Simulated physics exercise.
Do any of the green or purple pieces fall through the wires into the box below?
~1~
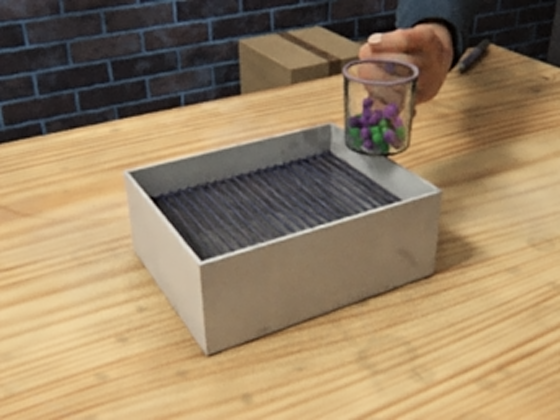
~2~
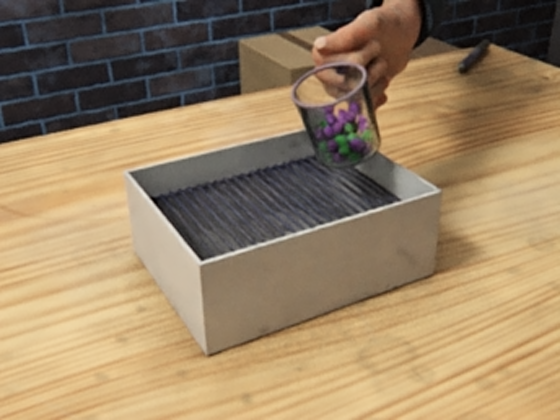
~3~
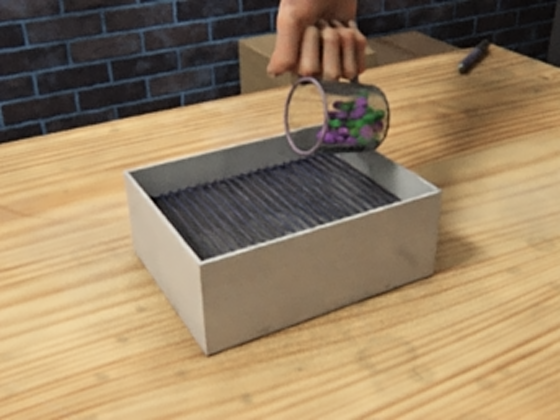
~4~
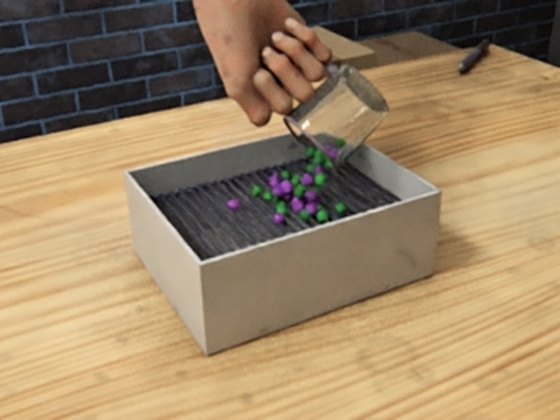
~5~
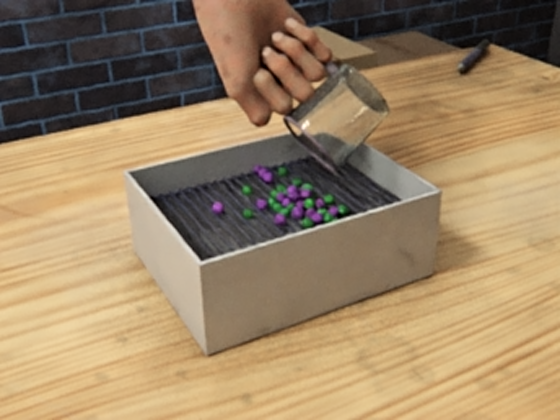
No, both the green and the purple pieces are caught on top of the wires and stay there.
Hand tipping a clear cup of green and purple pieces over a box strung with dark wires, all settling on top.
